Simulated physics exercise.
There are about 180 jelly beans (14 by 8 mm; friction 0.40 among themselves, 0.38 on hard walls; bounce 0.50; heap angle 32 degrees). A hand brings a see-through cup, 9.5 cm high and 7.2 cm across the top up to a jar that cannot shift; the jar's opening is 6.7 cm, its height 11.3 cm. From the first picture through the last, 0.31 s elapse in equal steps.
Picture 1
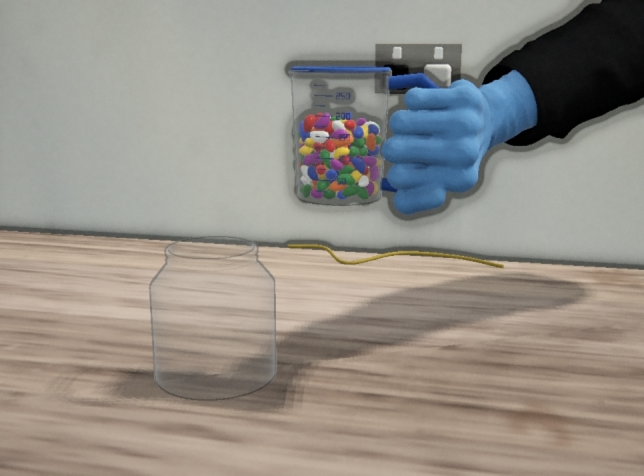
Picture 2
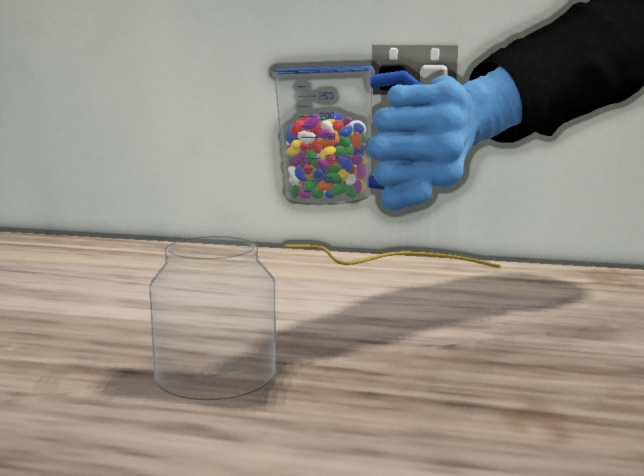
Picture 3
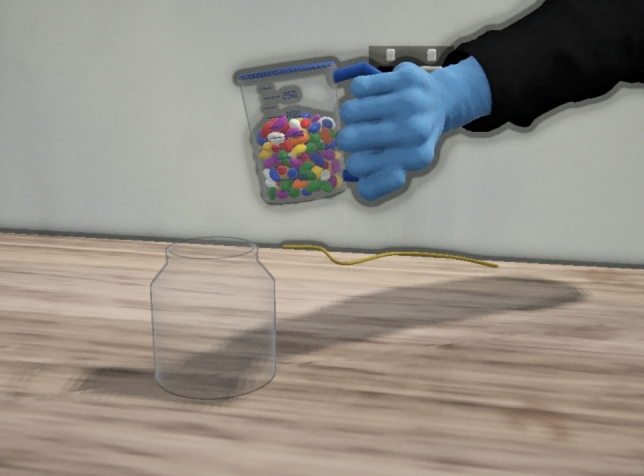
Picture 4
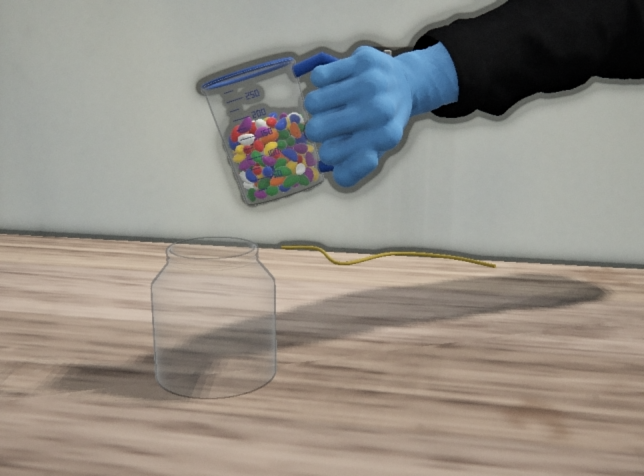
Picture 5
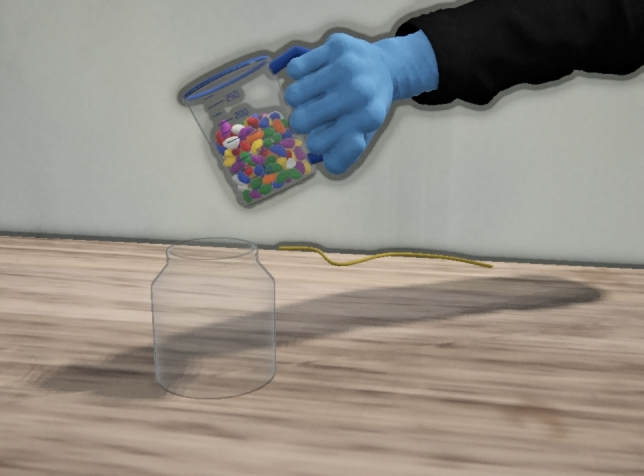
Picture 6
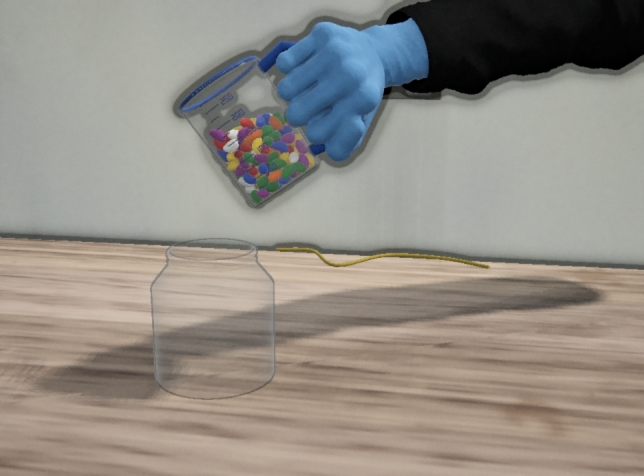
A pale wood-grain tabletop against a plain grey-green wall is seen from the side by a still camera. An empty clear jar stands left of centre near a thin yellow cord, while above, a blue-gloved, black-sleeved hand holds a see-through, blue-rimmed cup of multicoloured jelly beans. The hand carries the cup leftward and tilts it increasingly to the left above the jar, the beans shifting inside and the shadow sliding left.
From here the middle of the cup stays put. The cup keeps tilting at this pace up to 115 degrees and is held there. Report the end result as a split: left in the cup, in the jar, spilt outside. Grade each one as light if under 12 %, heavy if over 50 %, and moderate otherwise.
Left in the cup light, jar heavy, spilt outside moderate.
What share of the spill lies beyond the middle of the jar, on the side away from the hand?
I'd put it close to 100 per cent.
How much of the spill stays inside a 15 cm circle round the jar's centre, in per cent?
That comes to something like 20 in a hundred.
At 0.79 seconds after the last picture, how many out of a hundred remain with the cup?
Roughly 45 in a hundred.
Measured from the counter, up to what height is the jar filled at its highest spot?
I'd say close to 3.0 centimetres.
Then, 0.29 s after the last picture, tilt 74 degrees; the cup holds 100 %, the jar 0 %.
Then, 0.48 s after the last picture, tilt 101 degrees; the cup holds 100 %, the jar 0 %.
Then, 0.79 s after the last picture, tilt 115 degrees; the cup holds 45 %, the jar 25 %.
In the end, still above 0 %, jar 75 %, spilt 25 %.
